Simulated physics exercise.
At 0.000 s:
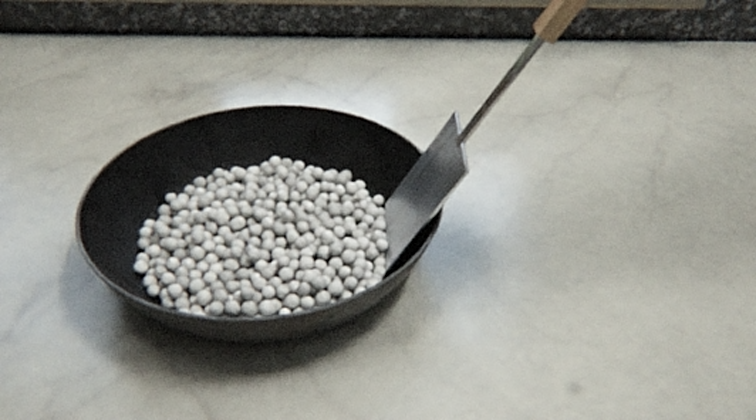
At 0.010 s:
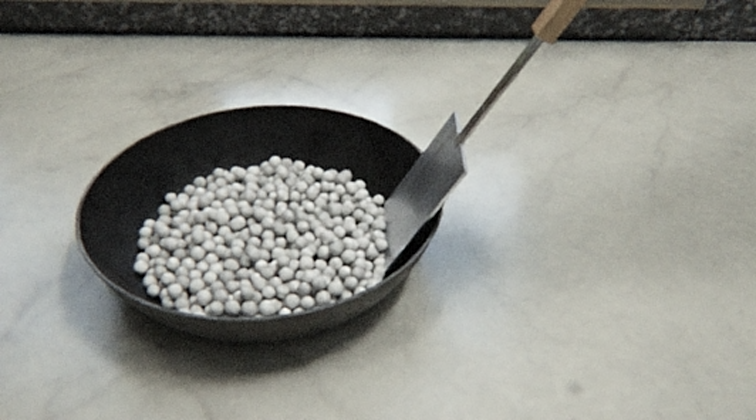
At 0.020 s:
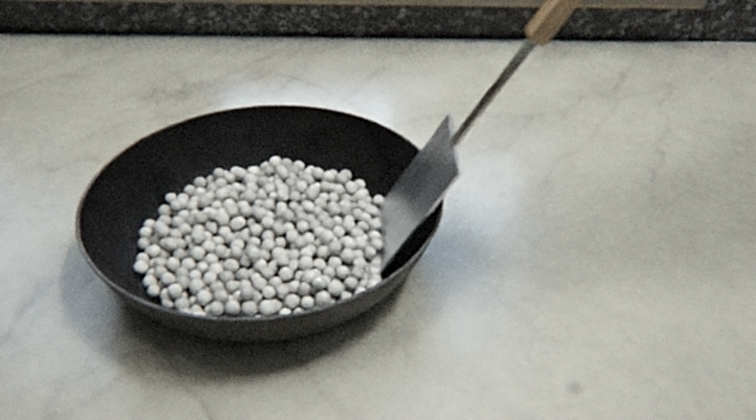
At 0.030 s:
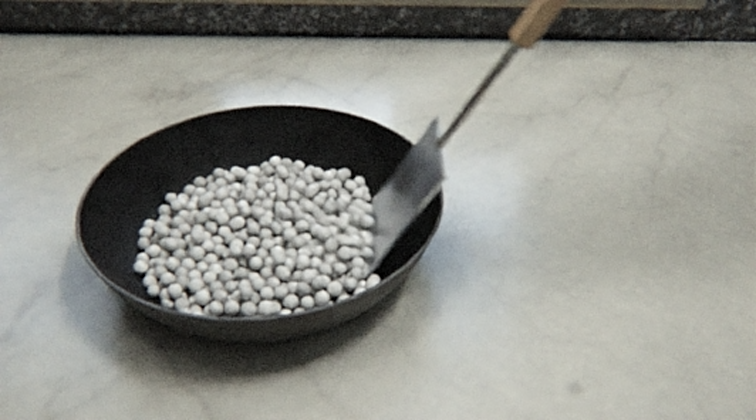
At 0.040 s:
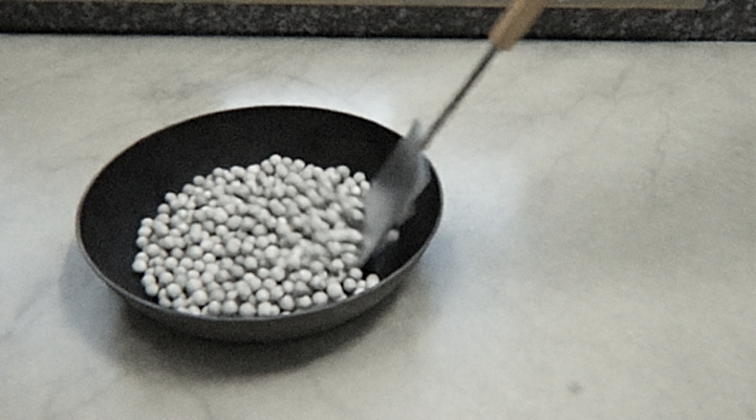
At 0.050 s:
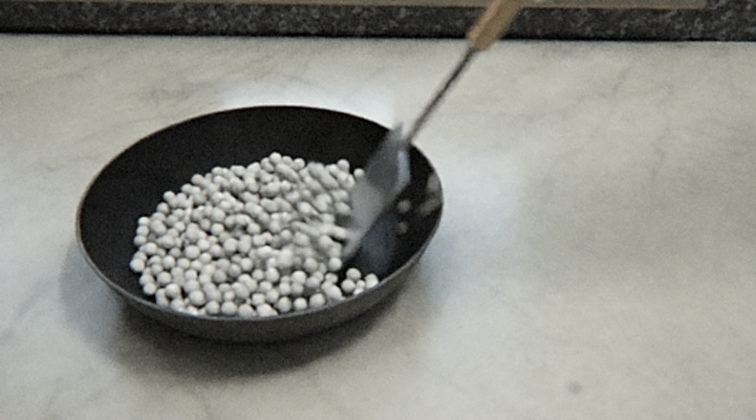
A flat metal paddle with a wooden handle rests still against the right side of a dark frying pan heaped with small pale beads. It then sweeps leftward into the heap, pushing the nearest beads aside, while a few scatter behind it on the right and the pan stays put.
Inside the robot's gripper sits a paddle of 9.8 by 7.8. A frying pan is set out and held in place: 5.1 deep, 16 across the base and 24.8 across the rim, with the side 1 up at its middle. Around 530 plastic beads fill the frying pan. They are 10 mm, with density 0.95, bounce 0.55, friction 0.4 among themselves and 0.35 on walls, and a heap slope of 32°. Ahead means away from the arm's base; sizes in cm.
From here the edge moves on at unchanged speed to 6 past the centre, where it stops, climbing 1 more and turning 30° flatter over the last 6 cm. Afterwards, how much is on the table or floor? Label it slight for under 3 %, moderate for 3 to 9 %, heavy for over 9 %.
Label: Moderate.
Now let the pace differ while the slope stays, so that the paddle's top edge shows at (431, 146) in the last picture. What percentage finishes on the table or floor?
About 0 percent.
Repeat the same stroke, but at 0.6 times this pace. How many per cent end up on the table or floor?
Around 0 percent would finish on the table or floor.
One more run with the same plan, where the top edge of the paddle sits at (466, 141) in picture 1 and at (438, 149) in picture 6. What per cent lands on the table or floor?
I'd put it at roughly 0 per cent.
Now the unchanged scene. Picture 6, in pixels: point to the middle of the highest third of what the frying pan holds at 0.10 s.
It is centred at about (242, 217).
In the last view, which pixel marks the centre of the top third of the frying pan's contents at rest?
Somewhere around (154, 216) in the last picture.
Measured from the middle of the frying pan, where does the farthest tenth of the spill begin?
I reckon it's some 60 centimetres.
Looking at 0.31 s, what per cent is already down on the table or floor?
I'd put it at around 4 per cent.
After 0.07 s, sloping 60°, highest piece 14 above the table; 525 in the frying pan, 2 on the blade or in flight.
After 0.10 s, sloping 51°, highest piece 23 above the table; 523 in the frying pan, 4 on the blade or in flight.
After 0.31 s, sloping 30°, highest piece 67 above the table; 501 in the frying pan, 19 on the table or floor, 7 on the blade or in flight.
After 1.36 s, sloping 30°, highest piece 5 above the table; 500 in the frying pan, 27 on the table or floor.
In the end, 500 in the frying pan, 27 on the table or floor. That is 5 % on the table or floor.
